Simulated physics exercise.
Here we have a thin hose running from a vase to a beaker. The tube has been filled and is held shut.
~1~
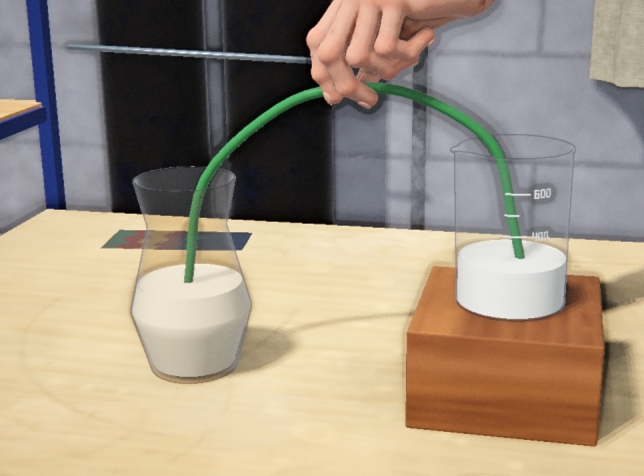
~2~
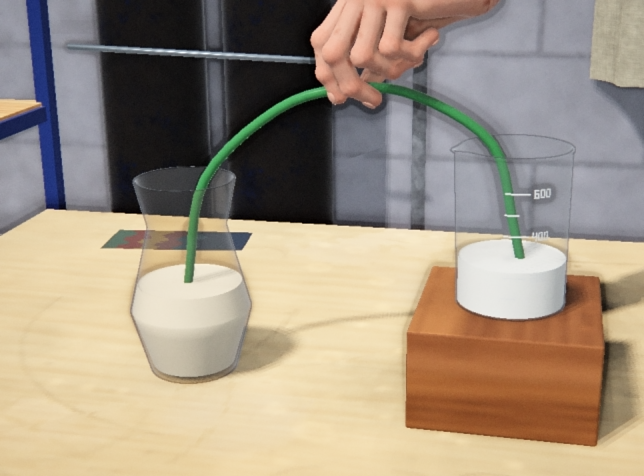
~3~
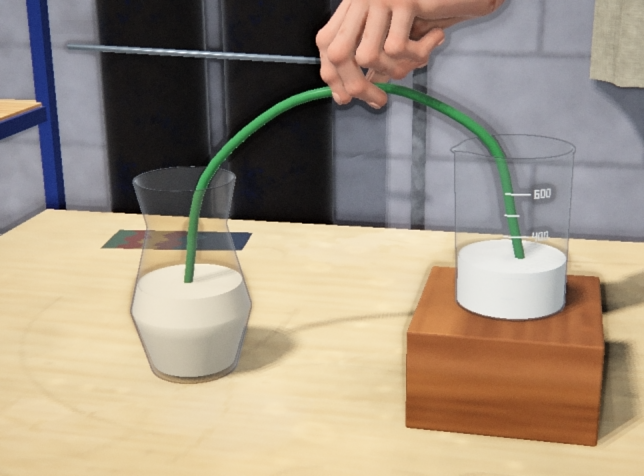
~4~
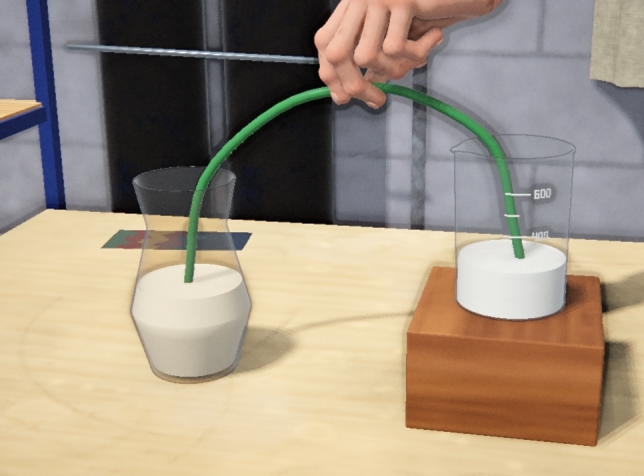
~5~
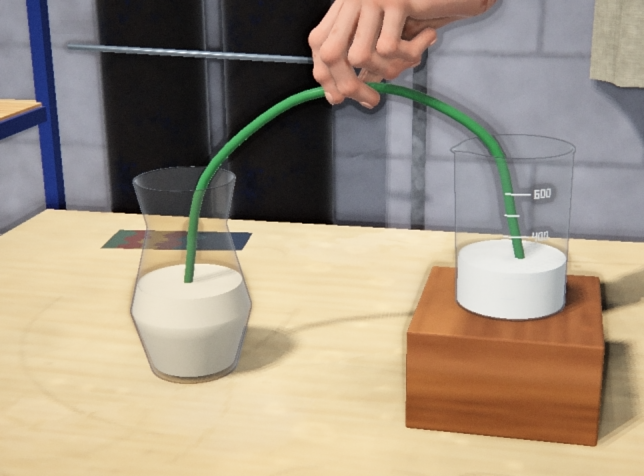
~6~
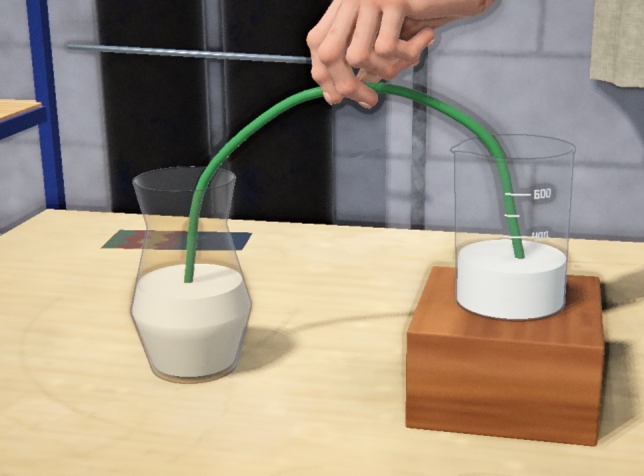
A hand pinches the top of a green hose that arches from a clear vase on the left to a clear beaker on the right, seen from slightly above a pale wooden tabletop. Both vessels hold whitish contents, the beaker raised on a reddish-brown wooden block before a grey block wall with dark panels. The fingers shift very slightly while everything else, including the view, stays still.
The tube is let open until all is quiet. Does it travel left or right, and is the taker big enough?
Flow is into the left one, and the taker stays below its rim.
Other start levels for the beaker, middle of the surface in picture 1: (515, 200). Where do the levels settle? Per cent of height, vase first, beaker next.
About 75 and 35 per cent.
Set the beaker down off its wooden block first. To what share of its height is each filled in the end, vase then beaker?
About 35 and 45 per cent.
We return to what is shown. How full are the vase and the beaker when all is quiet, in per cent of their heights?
First 55 %, second 10 %.
Shortly, the vase is about half full; the beaker is about a quarter full.
Then, the vase is about half full; the beaker is nearly empty.
At the finish, the vase is about half full; the beaker is nearly empty; the two surfaces are level.
